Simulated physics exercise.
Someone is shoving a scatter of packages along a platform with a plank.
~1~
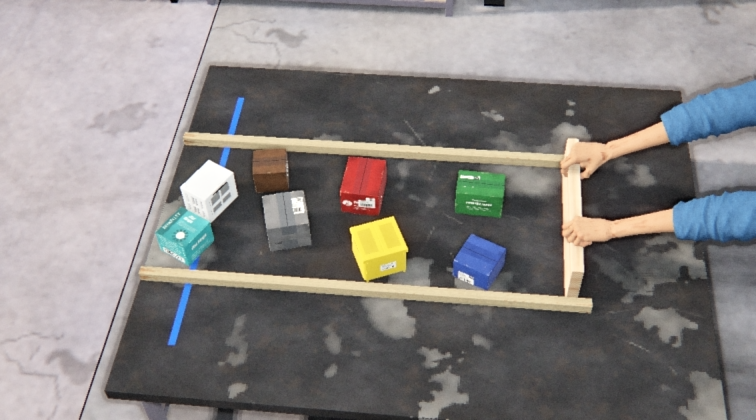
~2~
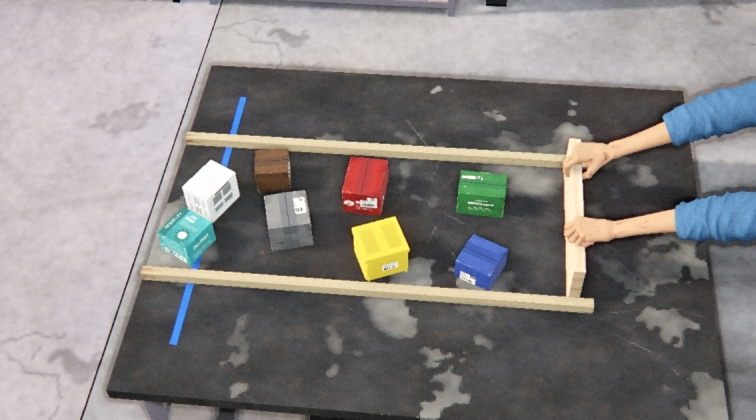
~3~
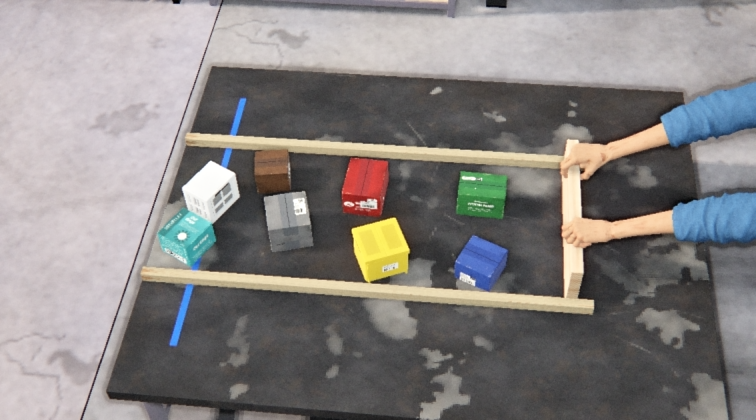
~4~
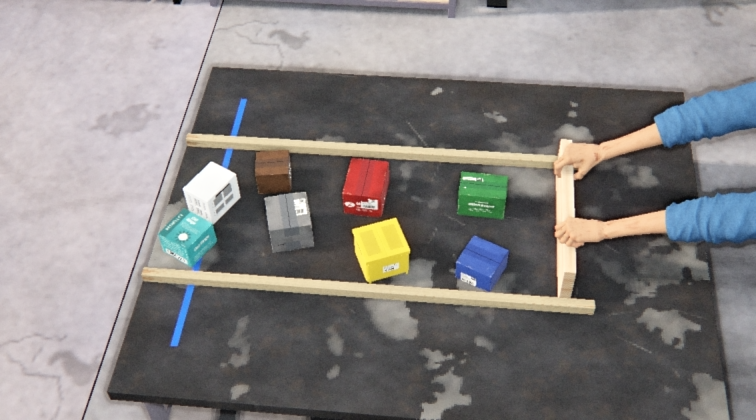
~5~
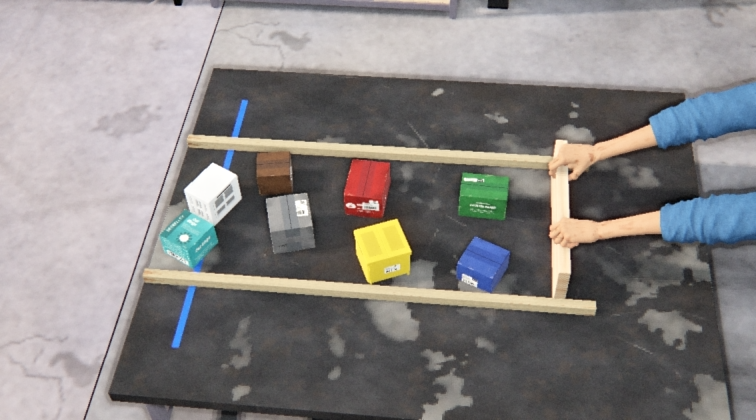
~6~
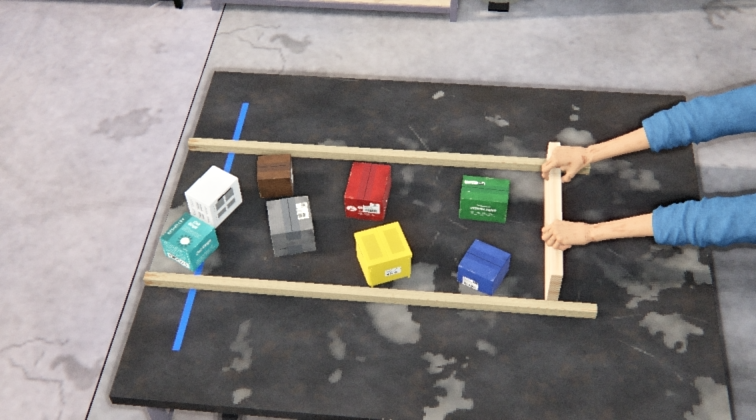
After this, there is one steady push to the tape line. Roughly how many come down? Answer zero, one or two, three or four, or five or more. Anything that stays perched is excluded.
Five or more.
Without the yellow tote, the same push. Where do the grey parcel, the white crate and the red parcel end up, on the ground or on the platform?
Obs.: Grey parcel is not lost, white crate does drop, red parcel does drop.
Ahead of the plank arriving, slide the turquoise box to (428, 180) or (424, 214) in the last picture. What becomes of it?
Well, it remains the first time and remains the second time.
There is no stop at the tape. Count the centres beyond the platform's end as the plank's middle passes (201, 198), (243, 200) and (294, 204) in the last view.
6, 4 and 0.
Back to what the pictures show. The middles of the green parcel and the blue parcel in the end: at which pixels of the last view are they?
Reading them off: First (195, 175); then (181, 254).
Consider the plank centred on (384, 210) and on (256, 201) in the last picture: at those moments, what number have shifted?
At that stage 5; at the next, 8.
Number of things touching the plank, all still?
Looks like 2 of them, all told.
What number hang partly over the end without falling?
The number overhanging is 1.
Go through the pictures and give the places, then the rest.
Turquoise box (185, 236); white crate (210, 192); brown parcel (271, 171); plank (572, 217); tape (210, 208), in the first picture.
White crate (212, 191); red parcel (366, 186), in the second picture.
Brown parcel (273, 171); blue parcel (481, 264), in the third picture.
Turquoise box (188, 237); yellow tote (382, 251), in the fourth picture.
White crate (213, 194); green parcel (484, 197), in the fifth picture.
Turquoise box (190, 242); white crate (214, 197); brown parcel (275, 176); plank (553, 220); tape (215, 214), in the sixth picture.
Early on, none off yet; turquoise box at rest near (190, 242); white crate at rest near (214, 197); brown parcel at rest near (275, 176).
A while later, none off yet; turquoise box at rest near (190, 242); white crate at rest near (214, 197); brown parcel travelled a little near (263, 173).
Further along, none off yet; turquoise box travelled about its own width near (158, 240); white crate leaning a little near (162, 183); brown parcel travelled well along near (189, 157).
Finally, the number that fall off is five or more; lost, yellow tote, red parcel, grey parcel, brown parcel, white crate and turquoise box.
